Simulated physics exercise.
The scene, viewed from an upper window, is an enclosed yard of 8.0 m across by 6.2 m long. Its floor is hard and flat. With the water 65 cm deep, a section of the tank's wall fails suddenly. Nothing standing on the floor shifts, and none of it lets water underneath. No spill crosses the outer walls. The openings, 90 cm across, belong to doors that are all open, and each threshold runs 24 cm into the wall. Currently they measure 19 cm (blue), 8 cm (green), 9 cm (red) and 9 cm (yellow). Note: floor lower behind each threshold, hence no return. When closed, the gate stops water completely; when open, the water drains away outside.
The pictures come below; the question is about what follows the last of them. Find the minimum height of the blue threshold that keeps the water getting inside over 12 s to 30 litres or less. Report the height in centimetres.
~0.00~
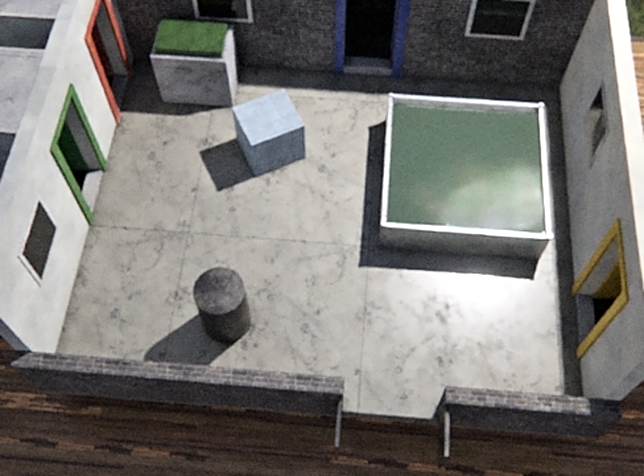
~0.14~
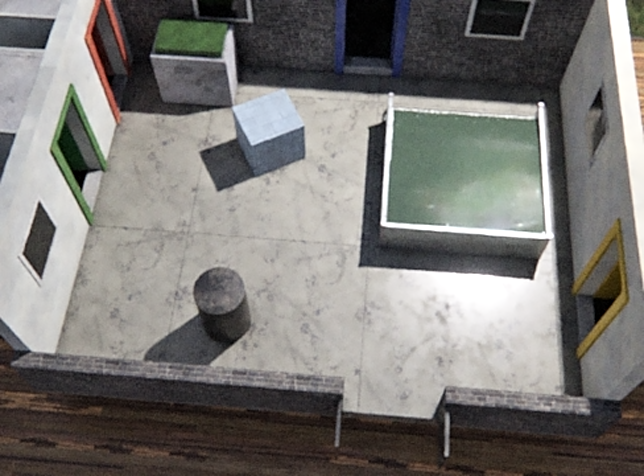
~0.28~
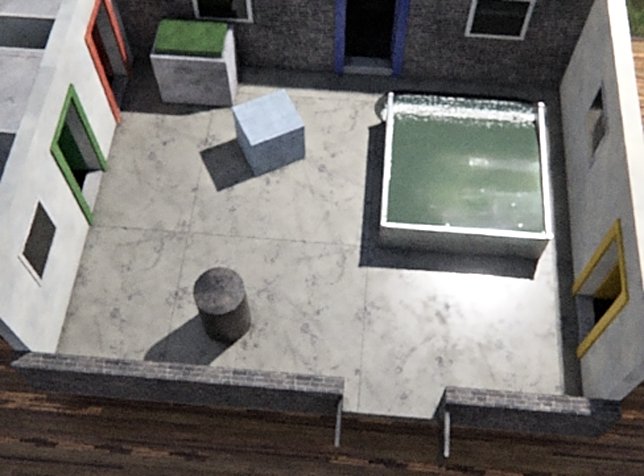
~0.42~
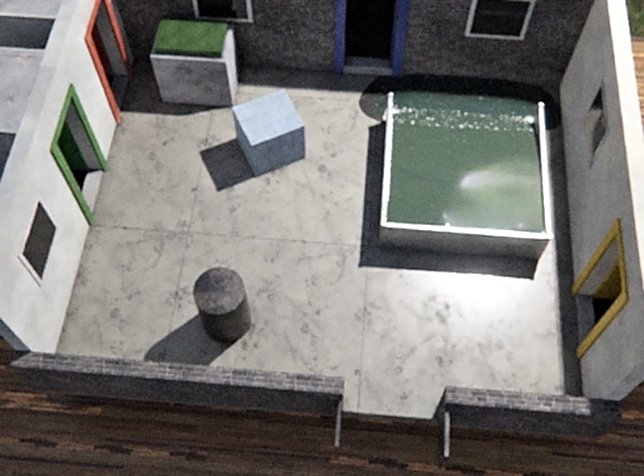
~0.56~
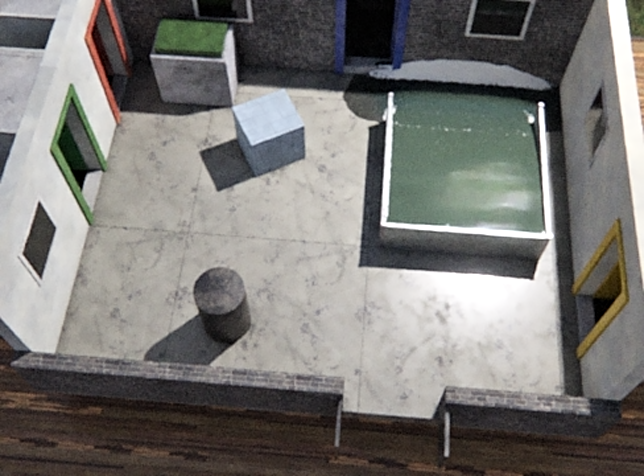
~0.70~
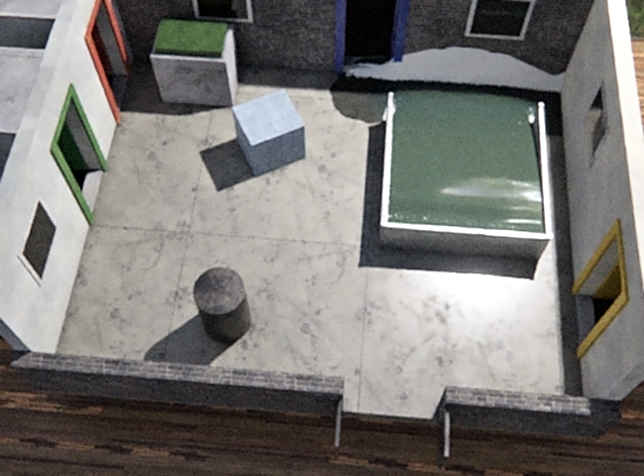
Roughly 24 cm.
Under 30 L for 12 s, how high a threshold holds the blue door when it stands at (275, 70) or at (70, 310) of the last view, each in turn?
About 16 and 7.0 cm.
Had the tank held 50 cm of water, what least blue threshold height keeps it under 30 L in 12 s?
Something near 18 cm should do.
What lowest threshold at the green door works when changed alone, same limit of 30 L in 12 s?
For green, a step near 7.5 cm.
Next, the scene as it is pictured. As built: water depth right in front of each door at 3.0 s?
Lab note, depth in cm: Blue 23; green 0; red 3; yellow 12.
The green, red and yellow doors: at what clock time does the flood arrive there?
Door green 3.2 s / door red 3.0 s / door yellow 2.4 s.
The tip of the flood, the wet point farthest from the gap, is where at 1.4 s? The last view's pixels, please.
Pixel close to (256, 69).
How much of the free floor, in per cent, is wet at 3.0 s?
Some 40 per cent of it.
After 1.4 s water covers 15 % of the floor, deepest (60 cm) near (556, 89); 28 cm at the blue door, 9 litres in over its 19 cm threshold.
After 3.0 s water covers 40 % of the floor, deepest (37 cm) near (548, 104); 23 cm at the blue door, 61 litres in over its 19 cm threshold.
After 12.0 s water covers 100 % of the floor, deepest (12 cm) near (489, 124); 7 cm at the blue door, 70 litres in over its 19 cm threshold.
At the blue door as built, the water arrived by 0.6 s and peaked near 29 cm at 1.8 s.
Run again over the same 12 s with other heights there, 68 litres in over 19.5 cm, 7 litres over 30.5 cm. The limit of 30 litres is kept from about 24 cm up.
